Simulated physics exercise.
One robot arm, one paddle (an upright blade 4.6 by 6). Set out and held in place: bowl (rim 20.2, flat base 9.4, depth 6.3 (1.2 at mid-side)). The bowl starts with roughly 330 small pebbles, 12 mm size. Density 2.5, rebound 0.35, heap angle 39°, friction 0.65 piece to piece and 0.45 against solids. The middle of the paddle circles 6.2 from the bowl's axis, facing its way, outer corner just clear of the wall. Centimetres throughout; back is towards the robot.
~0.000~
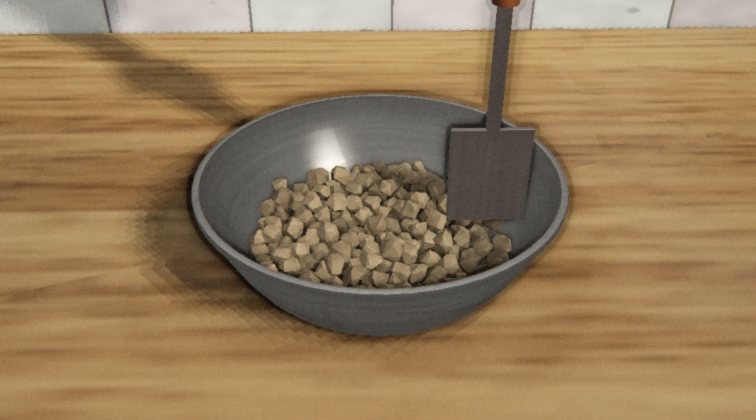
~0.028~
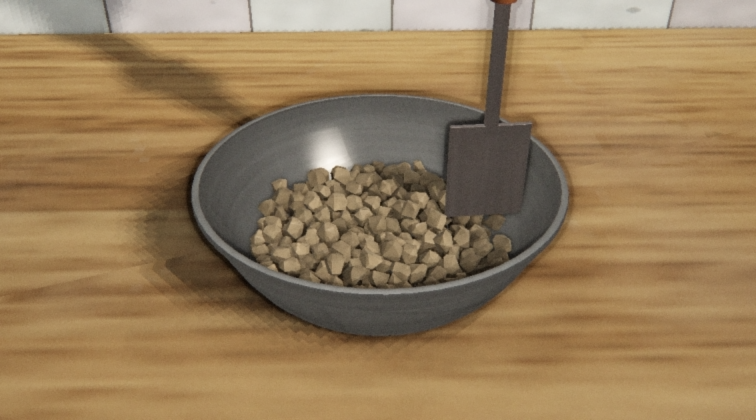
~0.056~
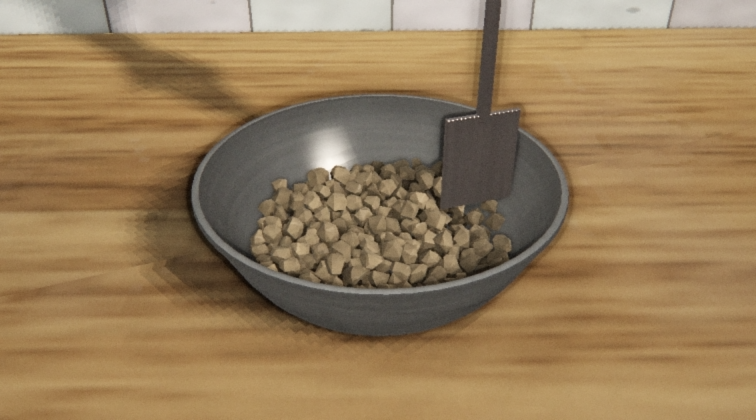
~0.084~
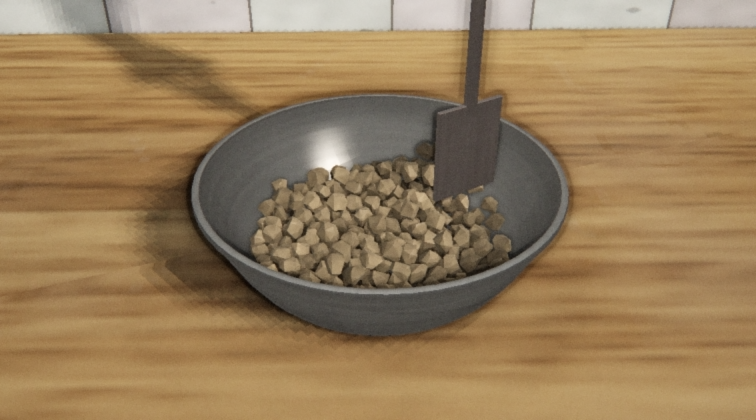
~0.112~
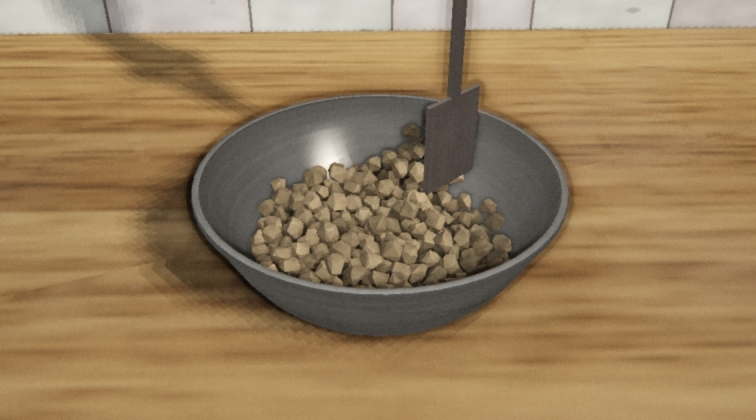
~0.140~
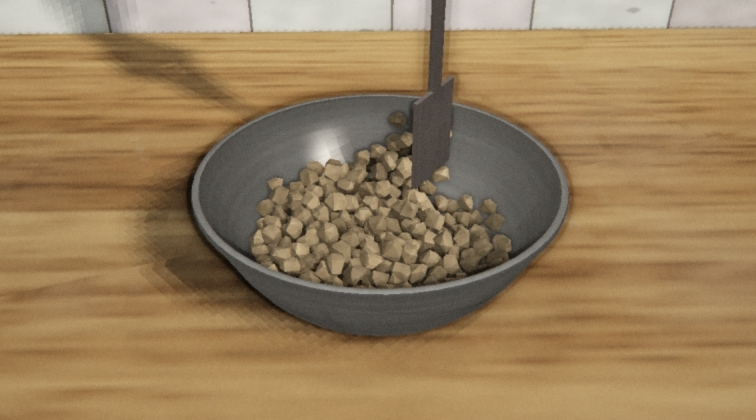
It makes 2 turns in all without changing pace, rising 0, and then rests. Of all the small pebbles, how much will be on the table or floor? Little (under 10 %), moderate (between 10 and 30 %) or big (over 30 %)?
On the table or floor the share is moderate, between 10 and 30 %.
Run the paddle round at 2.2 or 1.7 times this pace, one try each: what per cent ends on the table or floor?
About 40 and 35 per cent.
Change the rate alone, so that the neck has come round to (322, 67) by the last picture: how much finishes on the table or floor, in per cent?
Some 35 per cent.
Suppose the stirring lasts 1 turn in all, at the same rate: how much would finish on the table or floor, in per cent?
It would be near 10 per cent.
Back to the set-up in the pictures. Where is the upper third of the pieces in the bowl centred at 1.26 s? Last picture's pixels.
Around (325, 273).
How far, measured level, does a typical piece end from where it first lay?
Some 7 cm.
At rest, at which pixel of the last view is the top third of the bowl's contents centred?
Around (435, 203).
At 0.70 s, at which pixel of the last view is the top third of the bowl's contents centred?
Near (491, 211).
By 0.70 s, 318° round, highest piece 8 above the table; 304 in the bowl, 19 on the table or floor, 3 in flight or on the tool.
By 1.26 s, 220° round, highest piece 9 above the table; 269 in the bowl, 52 on the table or floor, 5 in flight or on the tool.
By 1.74 s, 0° round, highest piece 6 above the table; 257 in the bowl, 69 on the table or floor.
By 2.44 s, 0° round, highest piece 6 above the table; 257 in the bowl, 69 on the table or floor.
Final count, 257 in the bowl, 69 on the table or floor. That is 21 % on the table or floor.
